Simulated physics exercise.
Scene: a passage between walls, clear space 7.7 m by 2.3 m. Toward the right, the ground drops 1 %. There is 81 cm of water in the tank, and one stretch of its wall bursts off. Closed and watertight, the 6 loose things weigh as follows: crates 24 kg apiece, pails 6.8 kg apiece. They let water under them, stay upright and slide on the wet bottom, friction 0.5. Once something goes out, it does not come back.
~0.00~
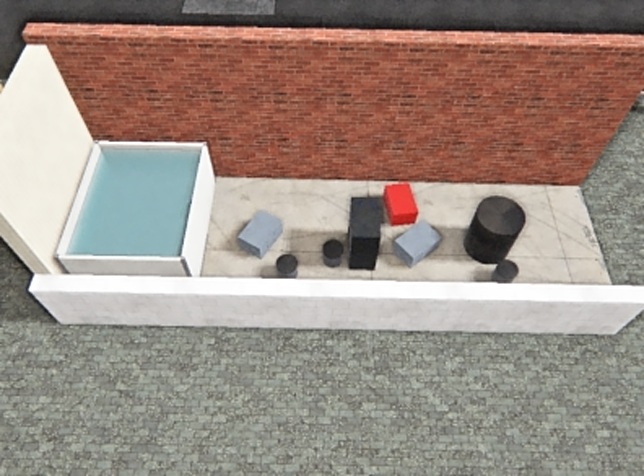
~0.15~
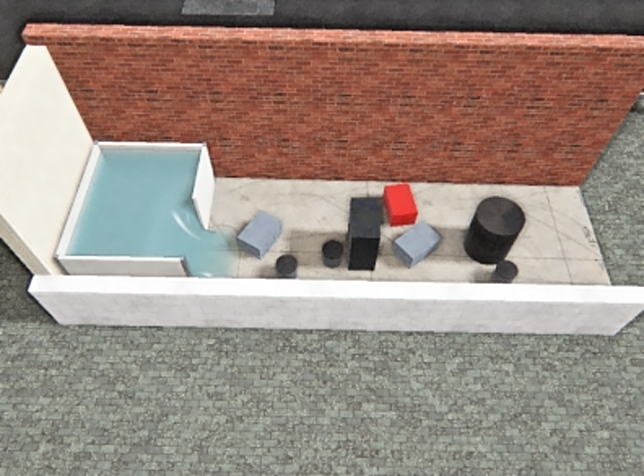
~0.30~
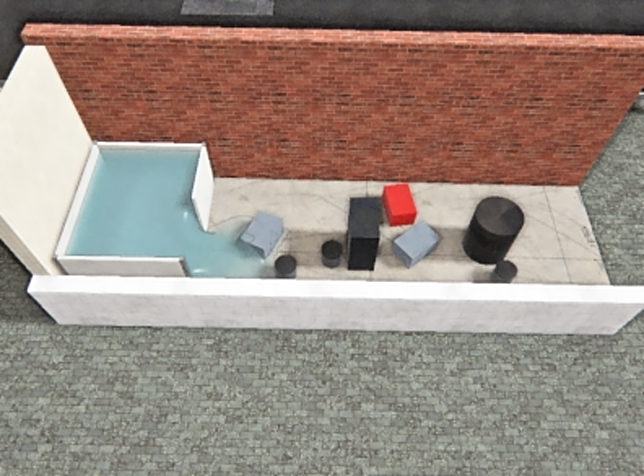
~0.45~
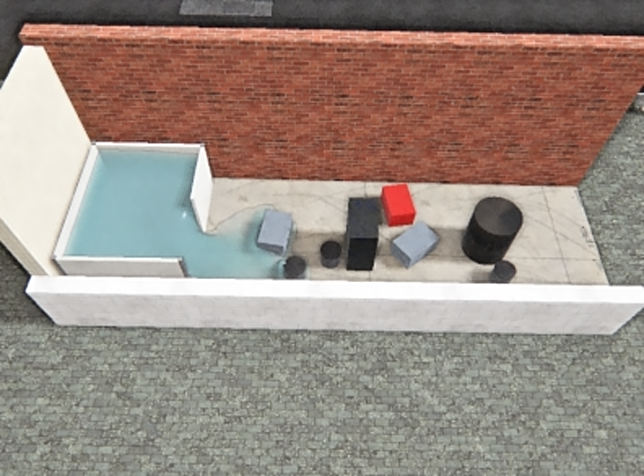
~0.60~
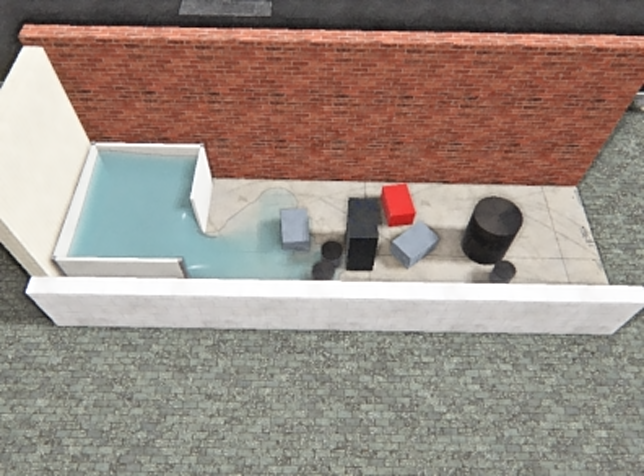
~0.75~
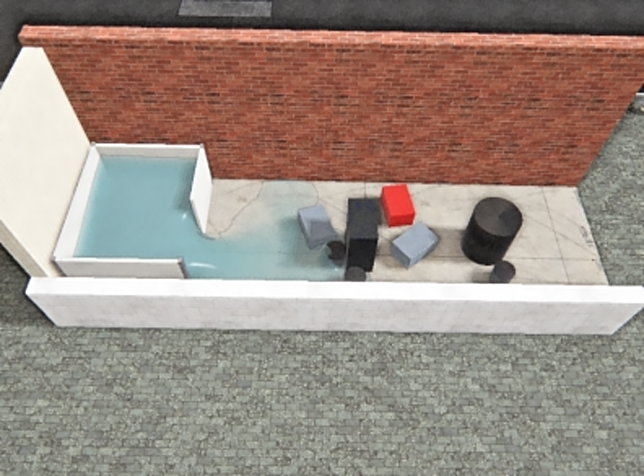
In a walled passage, water bursts from a tank and pushes a grey crate and pails rightward.
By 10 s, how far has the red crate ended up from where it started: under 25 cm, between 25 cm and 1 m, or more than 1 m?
More than 1 m.
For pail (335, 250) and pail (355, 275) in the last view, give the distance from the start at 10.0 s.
First named - 350 cm; second named - gone out.
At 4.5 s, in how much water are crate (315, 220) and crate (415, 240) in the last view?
Close to 7 and 12 centimetres.
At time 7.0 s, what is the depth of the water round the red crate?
Somewhere close to 5 cm.
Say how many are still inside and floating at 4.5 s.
I'd say 2 of them.
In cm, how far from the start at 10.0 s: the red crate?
300 cm.
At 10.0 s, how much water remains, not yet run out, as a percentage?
Remaining: Approx. 52 per cent.
After 2.0 s the red crate is near (426, 203), 0.4 m from its start, aground; 0 of 6 are out; 2 afloat.
After 4.5 s the red crate is near (538, 216), 2.2 m from its start, aground; 2 of 6 are out; 2 afloat.
After 7.0 s the red crate is near (583, 228), 2.8 m from its start, aground; 3 of 6 are out; 0 afloat.
After 10.0 s the red crate is near (583, 228), 2.8 m from its start, aground; 3 of 6 are out; 0 afloat.
